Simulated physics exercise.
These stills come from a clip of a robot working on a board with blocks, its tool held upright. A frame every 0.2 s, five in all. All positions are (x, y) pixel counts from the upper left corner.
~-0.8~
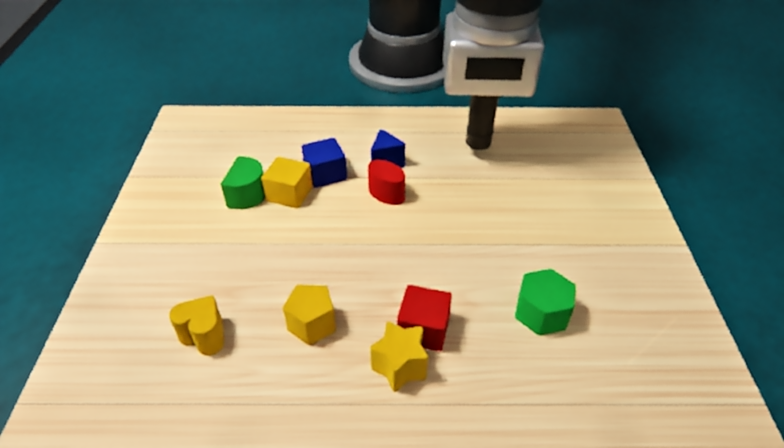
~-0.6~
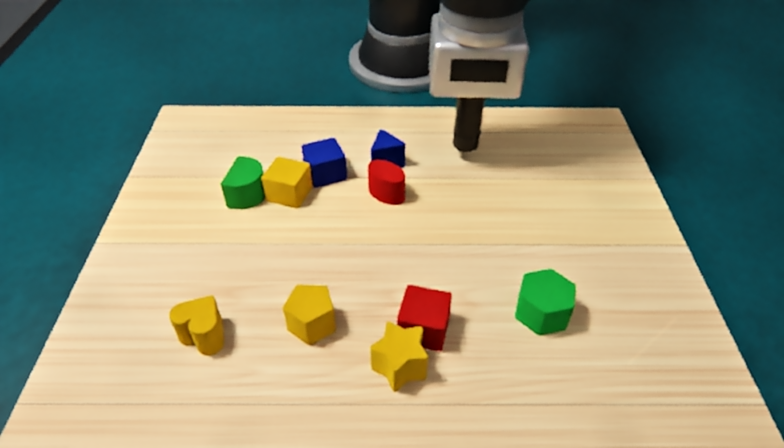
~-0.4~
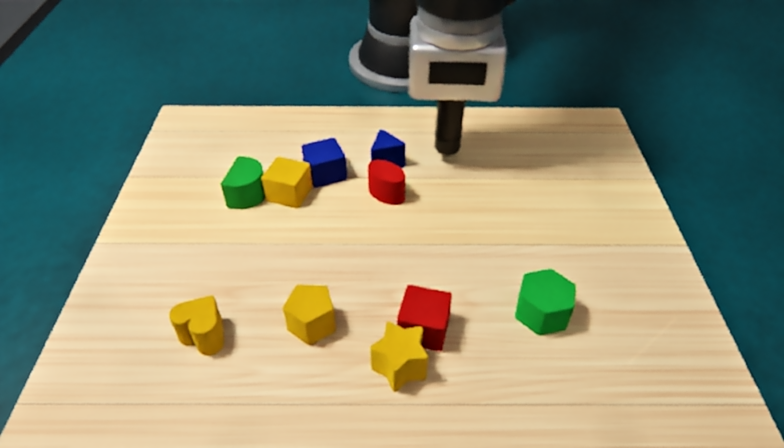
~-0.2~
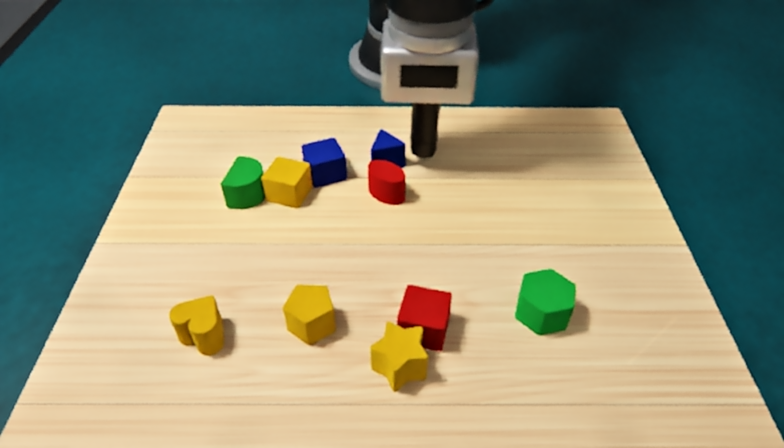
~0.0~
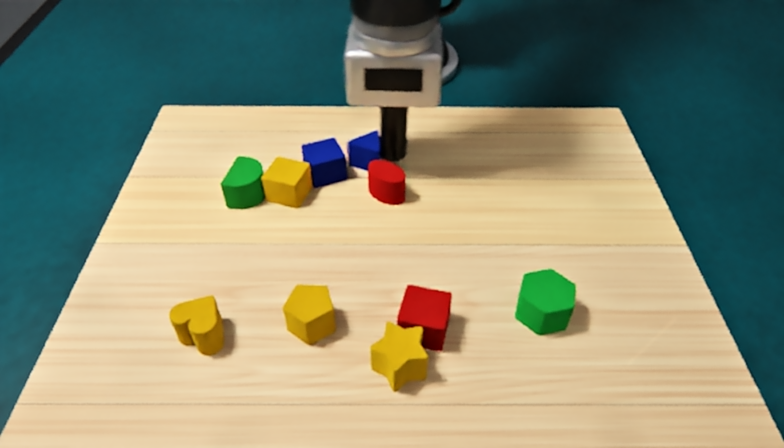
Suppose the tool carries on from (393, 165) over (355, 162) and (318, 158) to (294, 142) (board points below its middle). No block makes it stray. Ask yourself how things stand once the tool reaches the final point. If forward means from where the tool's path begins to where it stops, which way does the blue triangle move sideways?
Heads right.
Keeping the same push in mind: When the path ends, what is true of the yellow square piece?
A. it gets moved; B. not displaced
I'll go with A - it gets moved.
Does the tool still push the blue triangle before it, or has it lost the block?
The tool still has it in front.
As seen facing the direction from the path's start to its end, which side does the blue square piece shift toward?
It's set to shift left.
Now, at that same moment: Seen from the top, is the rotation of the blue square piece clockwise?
No - that is not the case.
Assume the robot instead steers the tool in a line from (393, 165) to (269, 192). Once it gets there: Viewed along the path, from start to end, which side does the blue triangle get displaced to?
The answer is right.
What follows on the original path. One third of the way, tool (354, 151); blue square piece (316, 150), turned 25° anticlockwise; blue triangle (331, 133), turned 20° clockwise.
Two thirds of the way, tool (317, 147); yellow square piece (279, 176), turned 15° anticlockwise; blue square piece (289, 152), turned 65° anticlockwise; blue triangle (299, 124), turned 45° clockwise.
At the end, tool (292, 131); yellow square piece (279, 176), turned 15° anticlockwise; blue square piece (289, 152), turned 65° anticlockwise; blue triangle (276, 109), turned 50° clockwise; red oval block in place.
